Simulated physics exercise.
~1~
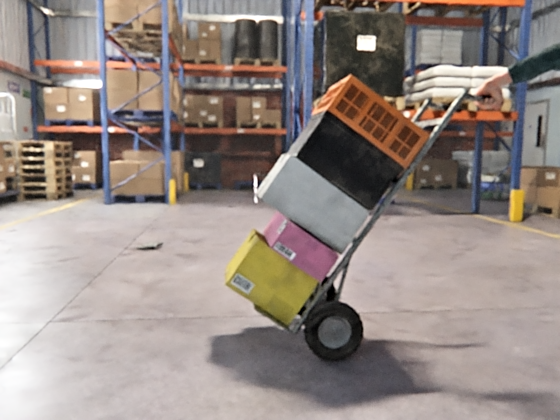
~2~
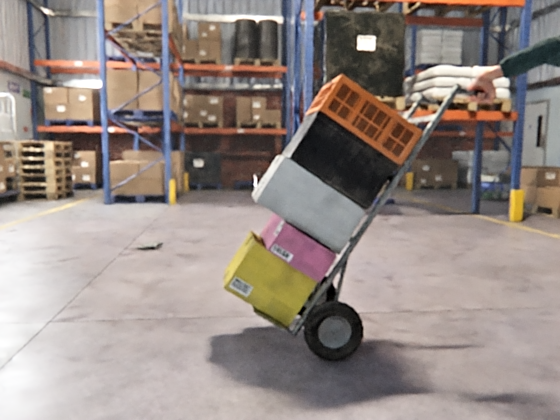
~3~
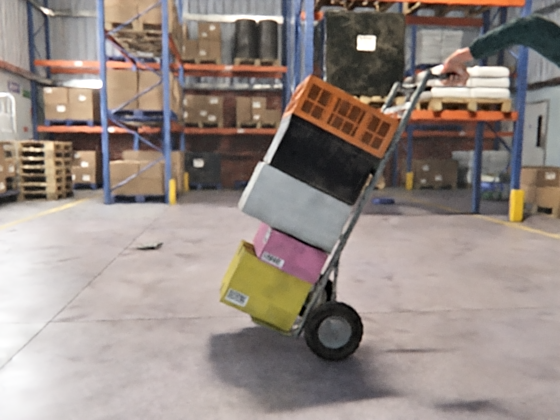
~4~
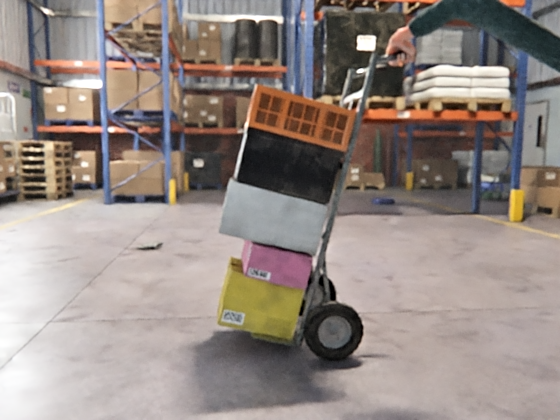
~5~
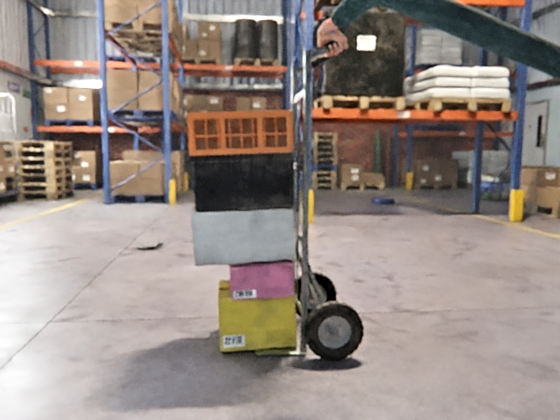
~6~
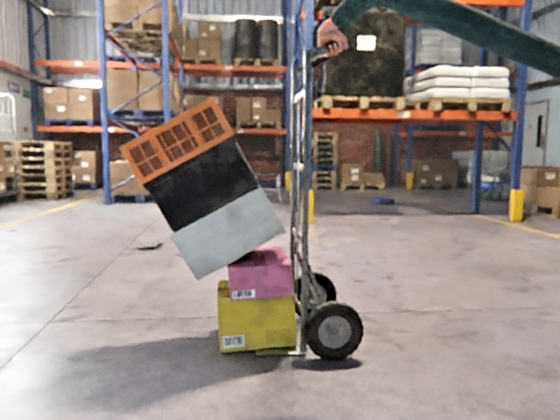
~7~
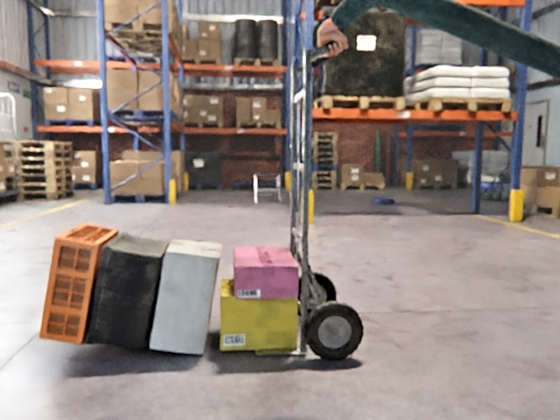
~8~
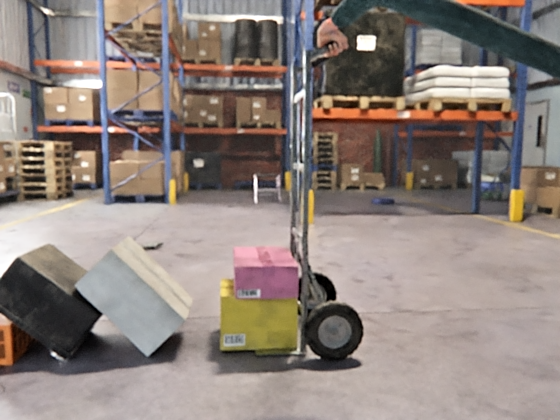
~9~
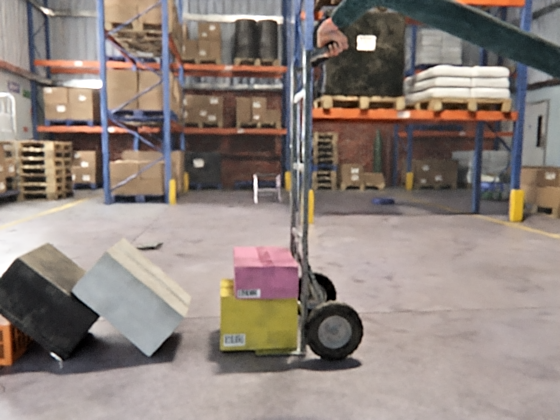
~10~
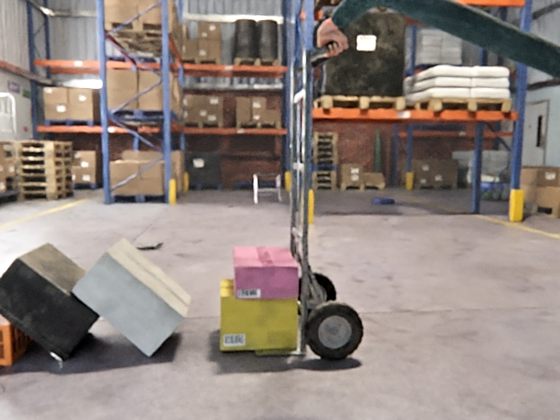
In a warehouse, a hand tips a loaded sack truck upright and three upper boxes fall left.
